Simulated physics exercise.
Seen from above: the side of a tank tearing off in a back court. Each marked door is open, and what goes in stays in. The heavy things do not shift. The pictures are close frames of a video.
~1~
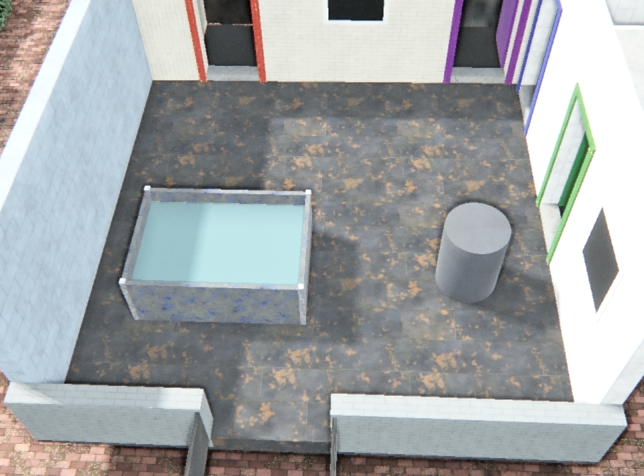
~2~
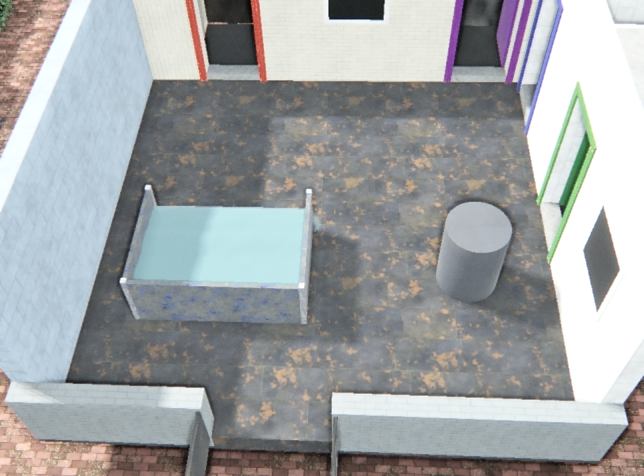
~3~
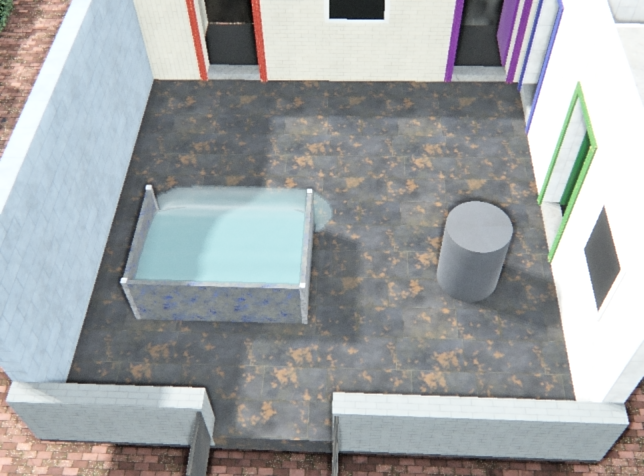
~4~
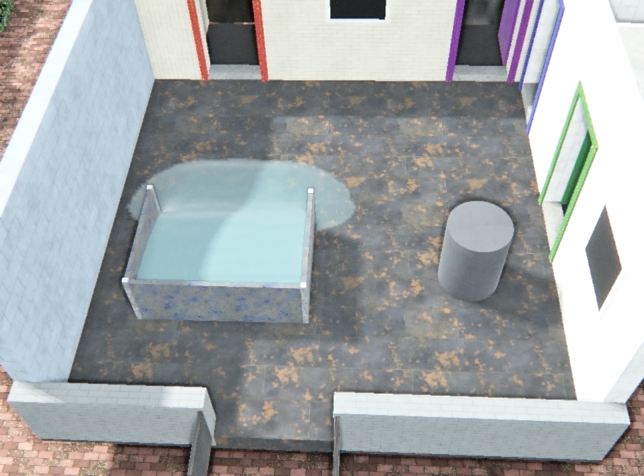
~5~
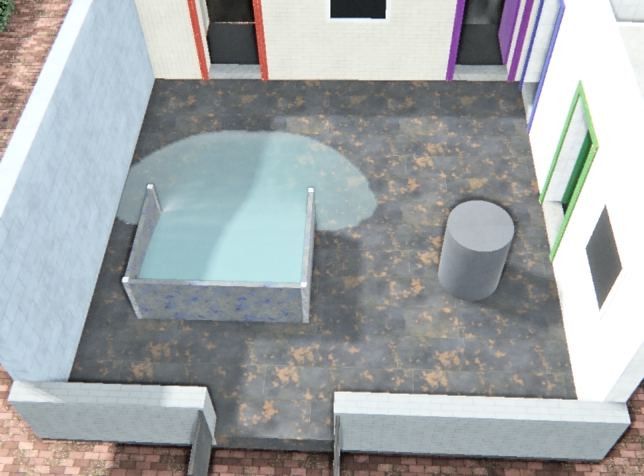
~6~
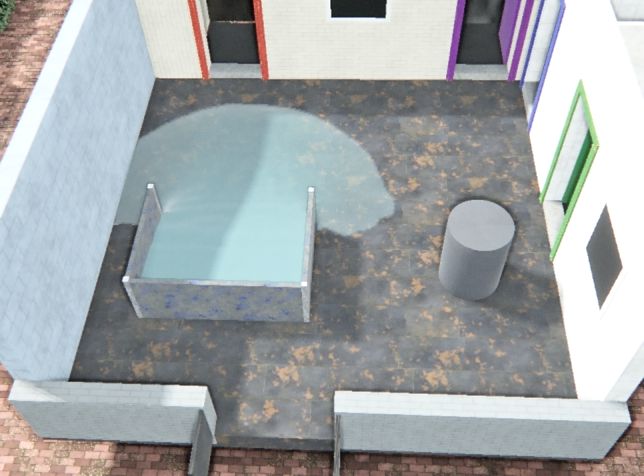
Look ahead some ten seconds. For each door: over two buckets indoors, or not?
One by one: The red door floods; the blue door holds within the limit; the green door holds within the limit; the purple door holds within the limit.
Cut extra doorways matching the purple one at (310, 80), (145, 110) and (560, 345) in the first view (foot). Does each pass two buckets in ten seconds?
In that order: Takes more, floods, takes less.
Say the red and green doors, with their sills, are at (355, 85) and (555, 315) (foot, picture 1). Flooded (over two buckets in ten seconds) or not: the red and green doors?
Then: Red door passes that mark; green door lets less in.
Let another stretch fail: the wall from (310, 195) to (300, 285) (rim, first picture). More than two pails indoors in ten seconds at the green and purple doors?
In short: Green takes more; purple goes over.
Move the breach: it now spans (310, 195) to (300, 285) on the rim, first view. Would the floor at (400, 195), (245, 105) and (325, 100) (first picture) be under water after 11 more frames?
In that order: Wet, not flooded, not flooded.
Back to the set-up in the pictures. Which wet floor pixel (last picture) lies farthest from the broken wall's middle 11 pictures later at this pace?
Close to (498, 84).
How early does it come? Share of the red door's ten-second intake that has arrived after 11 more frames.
I make it 65 per cent.
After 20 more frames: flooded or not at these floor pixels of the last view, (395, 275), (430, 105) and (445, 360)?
As listed: Dry, under water, not flooded.
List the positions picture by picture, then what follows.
Still water in the water tank at (221, 240), in the first picture.
Water pours out on the water tank's far side and has run to (316, 227), in the second picture.
Water pours out on the water tank's far side and has run to (326, 214), in the third picture.
Water pours out on the water tank's far side and has run to (341, 189), in the fourth picture.
Water pours out on the water tank's far side and has run to (354, 170), in the fifth picture.
The front is at (224, 109), out from the gap on the water tank's far side, in the sixth picture.
A moment on, water covers 35 % of the floor; the red door over two buckets in, the blue door not reached, the green door not reached, the purple door not reached.
Next, water covers 40 % of the floor; the red door far over two buckets in, the blue door not reached, the green door not reached, the purple door wet at the sill, nothing in.
Then, water covers 45 % of the floor; the red door far over two buckets in, the blue door under two buckets in, the green door not reached, the purple door wet at the sill, nothing in.
Later, water covers 75 % of the floor; the red door far over two buckets in, the blue door under two buckets in, the green door wet at the sill, nothing in, the purple door under two buckets in.
In the end, water covers 95 % of the floor; the red door far over two buckets in, the blue door under two buckets in, the green door wet at the sill, nothing in, the purple door under two buckets in.
